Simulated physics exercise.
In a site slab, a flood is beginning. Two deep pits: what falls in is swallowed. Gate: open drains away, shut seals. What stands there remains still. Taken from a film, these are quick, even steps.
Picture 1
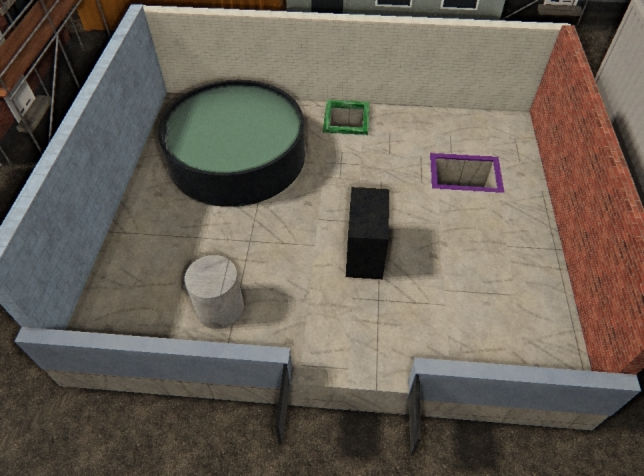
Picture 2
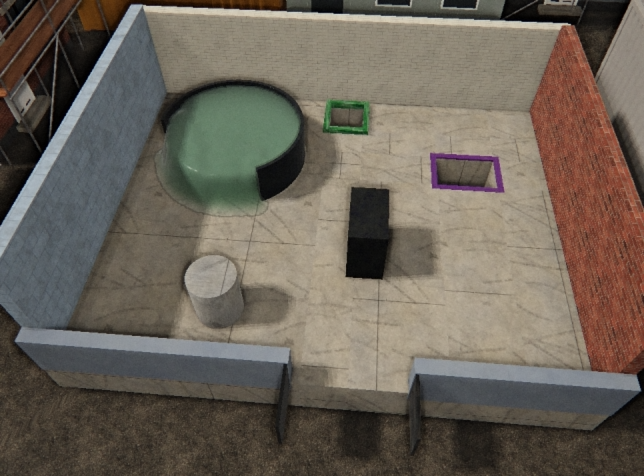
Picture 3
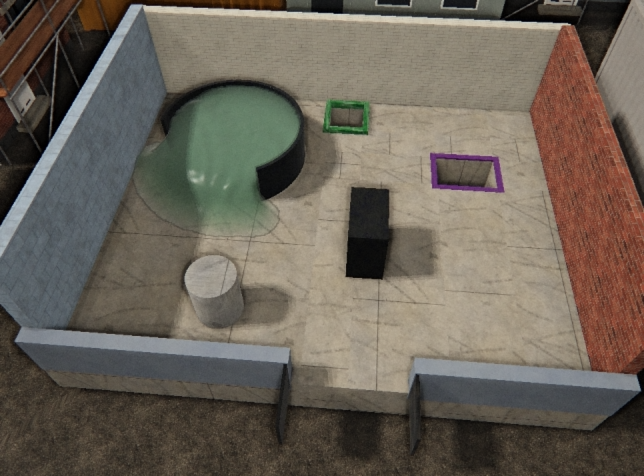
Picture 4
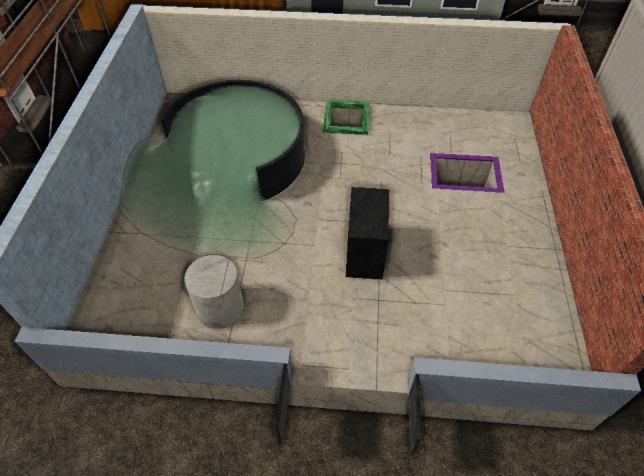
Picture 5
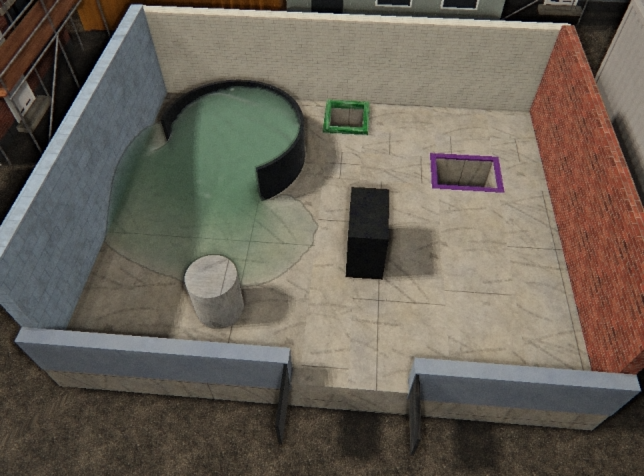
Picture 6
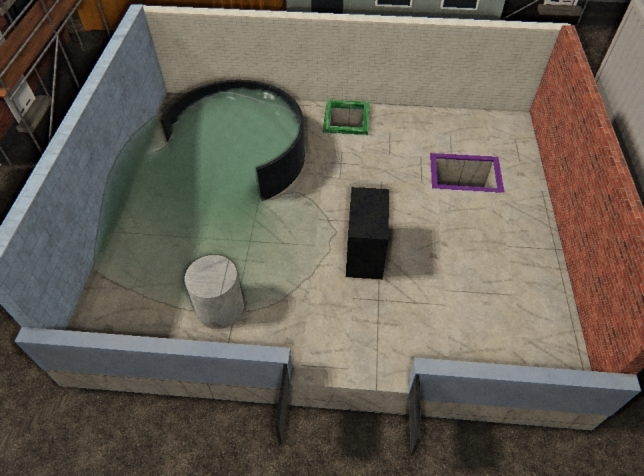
In the video, green water stands in a round dark pool, then pours out through a gap in its near side and spreads over the pale slab to the left wall and around a short grey cylinder.
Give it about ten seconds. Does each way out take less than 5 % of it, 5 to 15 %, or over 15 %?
As I see it, the gate sits in the mid range; the green pit stays lower than five per cent; the purple pit sits in the mid range.
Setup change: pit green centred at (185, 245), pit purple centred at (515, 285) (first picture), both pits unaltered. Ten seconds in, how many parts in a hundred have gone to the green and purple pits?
The green pit ends up with 20 per cent, the purple pit with 14 per cent.
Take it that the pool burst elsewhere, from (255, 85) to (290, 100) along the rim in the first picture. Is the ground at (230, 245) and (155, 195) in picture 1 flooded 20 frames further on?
In turn: Not flooded, flooded.
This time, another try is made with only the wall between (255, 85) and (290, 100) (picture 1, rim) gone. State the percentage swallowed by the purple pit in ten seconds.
The purple pit gets 2 per cent.
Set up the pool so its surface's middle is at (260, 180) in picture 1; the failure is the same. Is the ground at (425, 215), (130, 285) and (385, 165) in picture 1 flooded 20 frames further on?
Taking them as they were asked, they come out bone dry, soaked, bone dry.
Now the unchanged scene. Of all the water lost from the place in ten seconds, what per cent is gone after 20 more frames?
Roughly 20 percent.
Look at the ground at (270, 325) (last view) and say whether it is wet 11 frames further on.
Looking at that place, I'd say inundated.
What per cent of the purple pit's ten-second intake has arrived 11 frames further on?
My guess is about 0 %.
A moment on, water covers 35 % of the floor; the gate 0 %, the green pit 0 %, the purple pit 0 %.
Next, water covers 40 % of the floor; the gate 1 %, the green pit 0 %, the purple pit 0 %.
Then, water covers 50 % of the floor; the gate 4 %, the green pit 0 %, the purple pit 0 %.
Later, water covers 85 % of the floor; the gate 5 %, the green pit 0 %, the purple pit 0 %.
In the end, water covers 100 % of the floor; the gate 8 %, the green pit 0 %, the purple pit 9 %.
